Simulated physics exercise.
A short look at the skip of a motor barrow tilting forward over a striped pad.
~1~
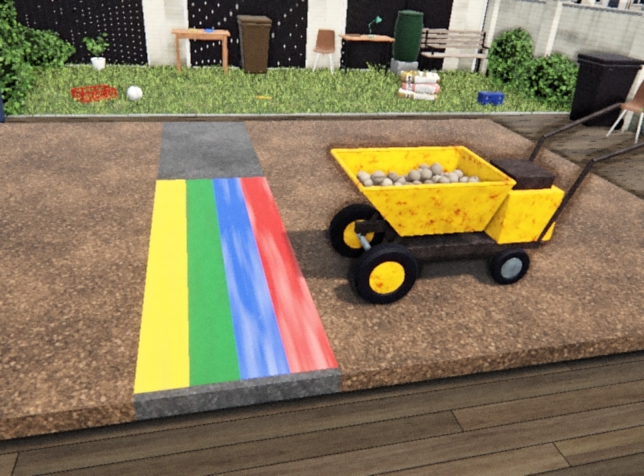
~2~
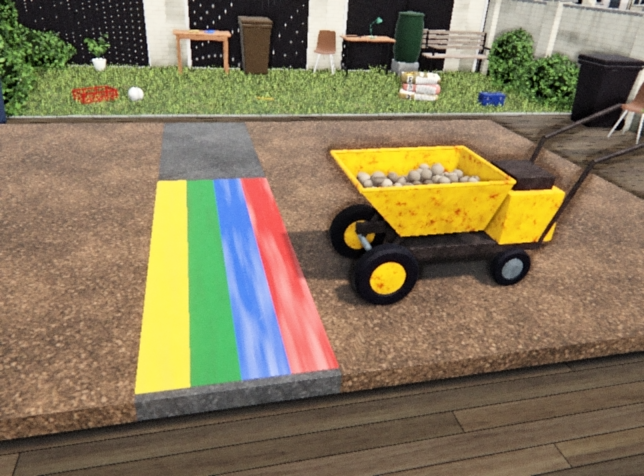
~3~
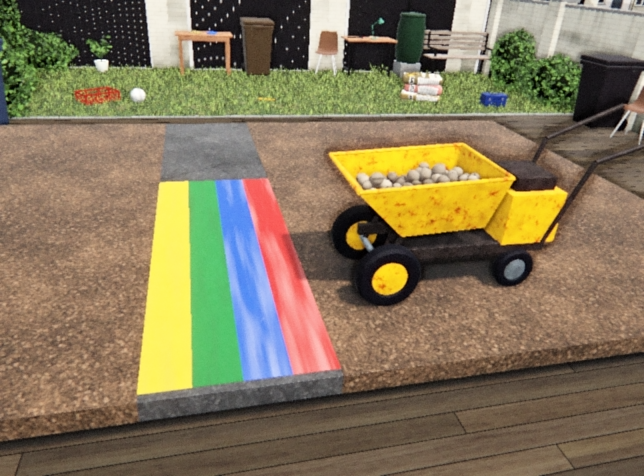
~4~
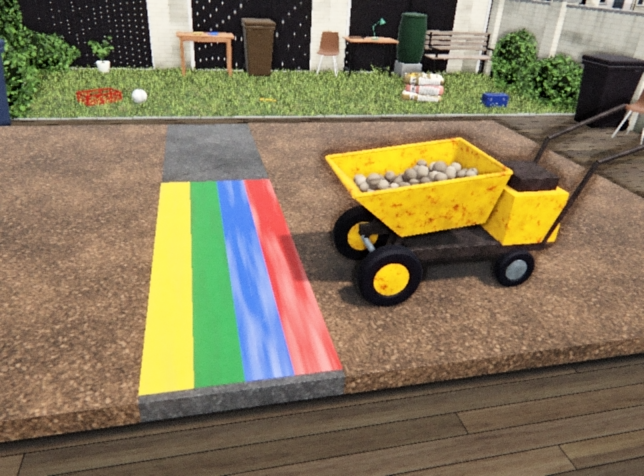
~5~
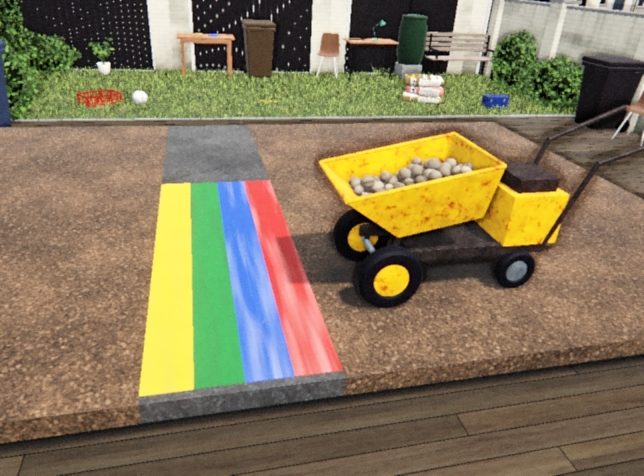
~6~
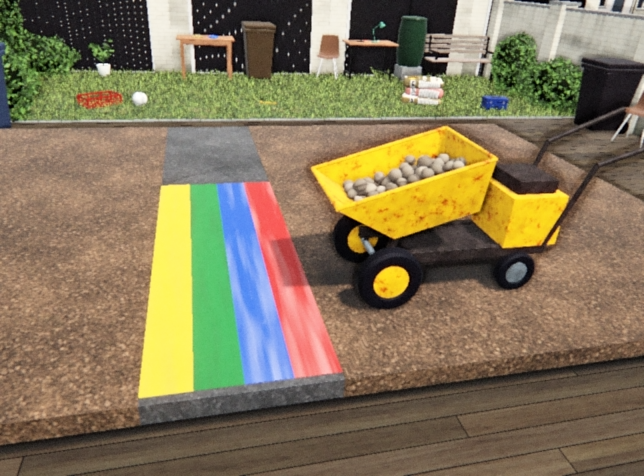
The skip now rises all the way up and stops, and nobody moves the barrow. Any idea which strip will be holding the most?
Most likely the blue strip.
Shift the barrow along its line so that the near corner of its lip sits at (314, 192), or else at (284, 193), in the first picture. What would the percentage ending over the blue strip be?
Close to 0 in a hundred, and close to 0 in a hundred.
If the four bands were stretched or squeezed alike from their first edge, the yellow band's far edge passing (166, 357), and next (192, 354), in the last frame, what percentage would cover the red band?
In turn, 0 and 0 in a hundred.
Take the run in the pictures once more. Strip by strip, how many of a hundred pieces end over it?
Shares by strip - red: 5 per cent; blue: 45 per cent; green: 25 per cent; yellow: 15 per cent.
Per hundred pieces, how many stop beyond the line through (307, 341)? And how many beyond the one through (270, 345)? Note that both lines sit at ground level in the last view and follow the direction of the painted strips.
Close to 90 % and 70 %, in that order.
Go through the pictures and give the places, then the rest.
The first picture shows lip of the skip (362, 190), level; top of the load (437, 182), river pebbles; red strip (303, 332); blue strip (258, 337); green strip (212, 342); yellow strip (164, 348).
The second picture shows lip of the skip (362, 191), level; top of the load (437, 182).
The third picture shows lip of the skip (360, 193), tipped barely; top of the load (437, 180).
The fourth picture shows lip of the skip (355, 197), tipped a little; top of the load (449, 175).
The fifth picture shows lip of the skip (347, 202), tipped a little; top of the load (450, 182).
The sixth picture shows lip of the skip (338, 209), tipped clearly; top of the load (442, 175); red strip (307, 337); blue strip (262, 342); green strip (216, 347); yellow strip (168, 352).
Just after the last frame, skip tipped steeply; every one in the skip.
A moment on, skip tipped right over; the larger part in the skip; roughly a quarter over the blue strip; just a few over the green strip; just a few falling.
Further on, skip tipped right over; about a tenth in the skip; about a tenth over the red strip; roughly half over the blue strip; roughly a quarter over the green strip; about a tenth over the yellow strip; about a tenth off the paint.
When it is over, skip tipped right over; about a tenth in the skip; about a tenth over the red strip; roughly half over the blue strip; roughly a quarter over the green strip; about a tenth over the yellow strip; about a tenth off the paint.
